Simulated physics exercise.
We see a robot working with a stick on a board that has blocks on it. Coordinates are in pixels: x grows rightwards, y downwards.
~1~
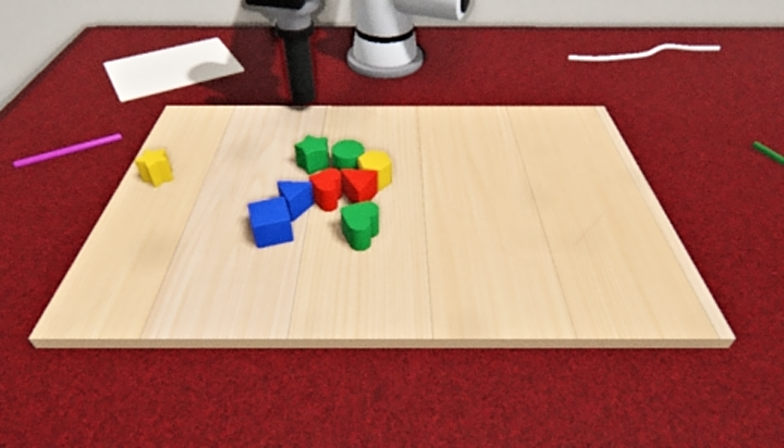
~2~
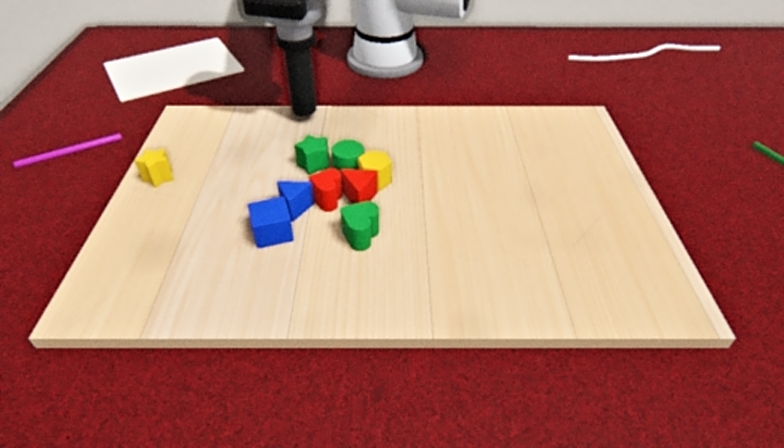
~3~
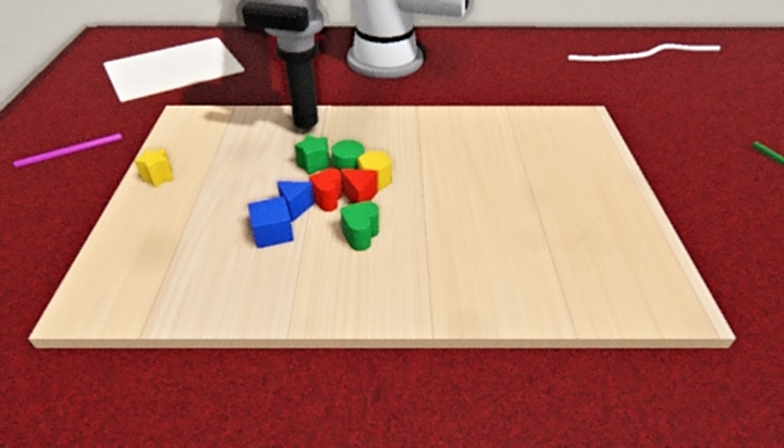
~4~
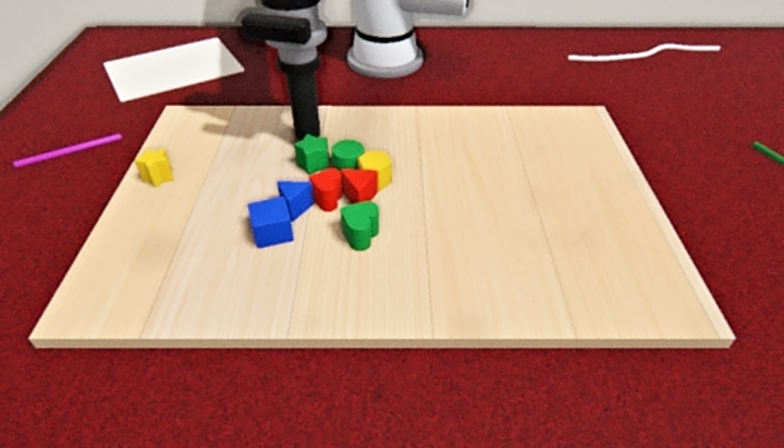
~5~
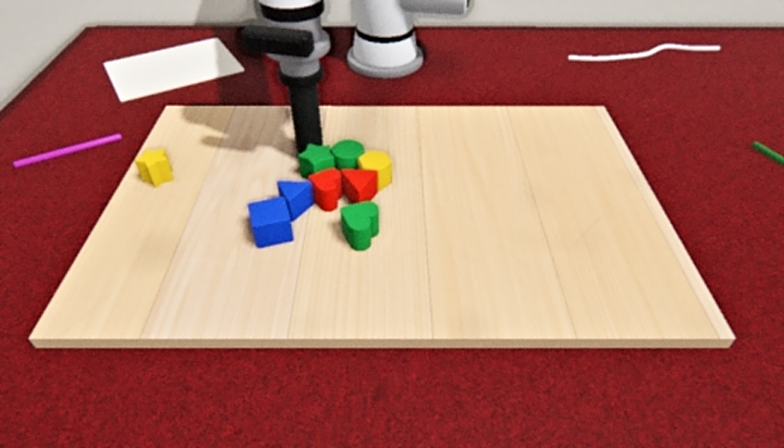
A robot arm moves its black stick forward and slightly nudges the green star-shaped block.
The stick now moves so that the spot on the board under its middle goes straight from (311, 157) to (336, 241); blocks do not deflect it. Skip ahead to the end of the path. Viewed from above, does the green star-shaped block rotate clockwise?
Final answer: No.
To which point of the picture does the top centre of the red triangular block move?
Around (374, 189).
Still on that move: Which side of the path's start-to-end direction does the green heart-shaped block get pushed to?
My answer: Left.
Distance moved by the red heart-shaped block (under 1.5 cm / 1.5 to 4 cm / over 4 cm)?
I reckon it covers more than 4 cm.
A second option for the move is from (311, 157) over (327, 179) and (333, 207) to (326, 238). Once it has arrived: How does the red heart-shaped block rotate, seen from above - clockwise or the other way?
From above, the turn goes anticlockwise.
The first path, step by step. One third of the way, stick (317, 174); green star-shaped block (330, 175), turned 40° anticlockwise; red heart-shaped block (333, 193), turned 35° clockwise; red triangular block (366, 180), turned 15° anticlockwise.
Two thirds of the way, stick (325, 201); blue triangular block (295, 192), turned 50° clockwise; green star-shaped block (340, 203), turned 40° anticlockwise; red heart-shaped block (344, 225), turned 35° clockwise; red triangular block (374, 189), turned 90° anticlockwise; green heart-shaped block (378, 229), turned 55° anticlockwise.
At the end, stick (335, 232); blue triangular block (297, 194), turned 65° clockwise; green star-shaped block (353, 236), turned 45° anticlockwise; red heart-shaped block (358, 260), turned 30° clockwise; red triangular block (374, 189), turned 95° anticlockwise; green heart-shaped block (392, 241), turned 95° anticlockwise.
